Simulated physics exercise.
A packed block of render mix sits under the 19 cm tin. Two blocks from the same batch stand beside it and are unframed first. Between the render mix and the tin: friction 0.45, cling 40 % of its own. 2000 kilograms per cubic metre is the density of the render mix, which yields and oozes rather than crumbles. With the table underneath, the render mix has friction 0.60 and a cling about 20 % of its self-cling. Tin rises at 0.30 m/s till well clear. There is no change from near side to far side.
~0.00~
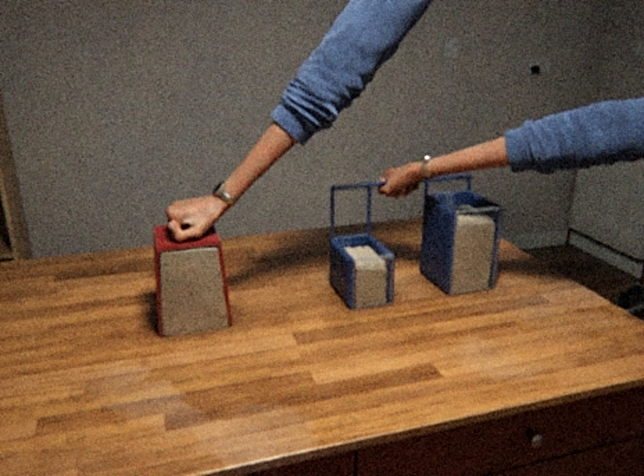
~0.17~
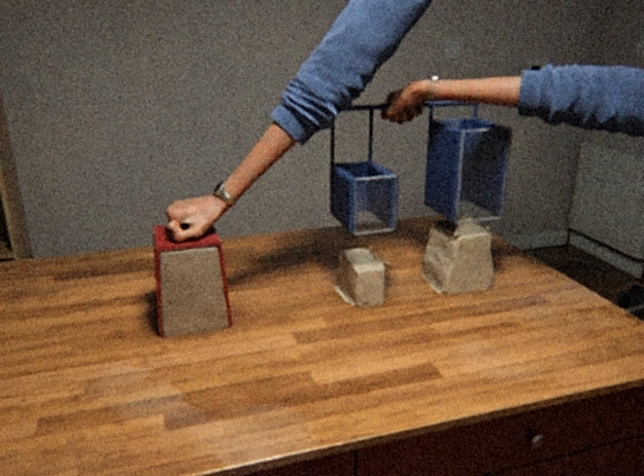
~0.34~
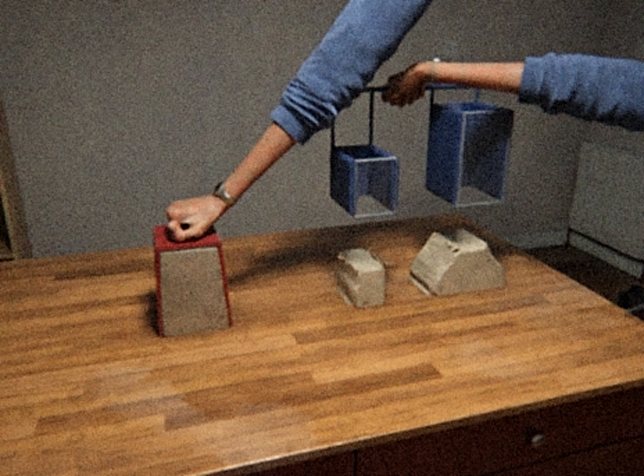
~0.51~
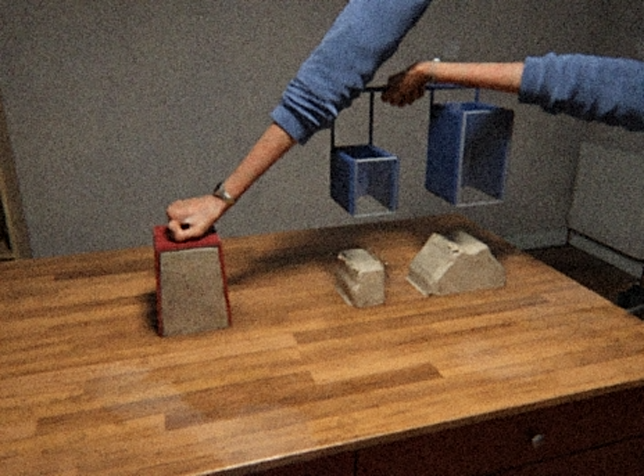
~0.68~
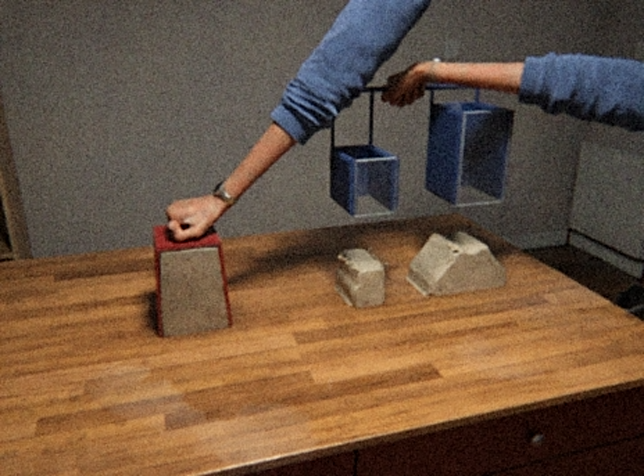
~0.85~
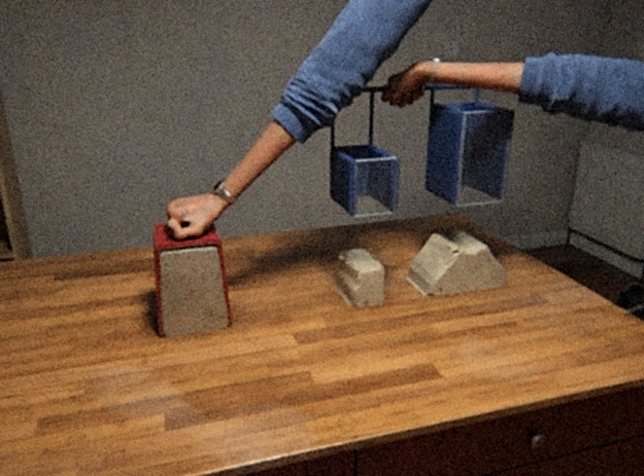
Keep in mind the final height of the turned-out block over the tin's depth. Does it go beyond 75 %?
No.
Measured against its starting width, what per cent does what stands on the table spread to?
Around 200 % of the starting width.
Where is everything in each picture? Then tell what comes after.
In the first picture, top corner of the tin at (160, 251), not yet moved; highest point of the render mix at (177, 252); test blocks 9.9 cm, 18 cm high (left to right).
In the second picture, top corner of the tin at (160, 251), not yet moved; highest point of the render mix at (177, 252); test blocks 9.6 cm, 15 cm high (left to right).
In the third picture, top corner of the tin at (160, 251), not yet moved; highest point of the render mix at (177, 252); test blocks 9.4 cm, 12 cm high (left to right).
In the fourth picture, top corner of the tin at (160, 251), not yet moved; highest point of the render mix at (177, 252); test blocks 9.3 cm, 11 cm high (left to right).
In the fifth picture, top corner of the tin at (160, 251), not yet moved; highest point of the render mix at (177, 252); test blocks 9.3 cm, 11 cm high (left to right).
In the sixth picture, top corner of the tin at (160, 250), moved 4 mm; highest point of the render mix at (197, 250); test blocks 9.3 cm, 11 cm high (left to right).
By 1.16 s, the tin is up by 9.3 cm.
By 1.52 s, the tin is up by 20 cm; what stands on the table is 61 % of the tin's depth.
By 1.88 s, the tin is up by 31 cm; what stands on the table is 61 % of the tin's depth.
By 2.24 s, the tin is up by 31 cm; what stands on the table is 61 % of the tin's depth.
By 2.34 s, at the end, the tin is up by 31 cm; what stands on the table is 61 % of the tin's depth.
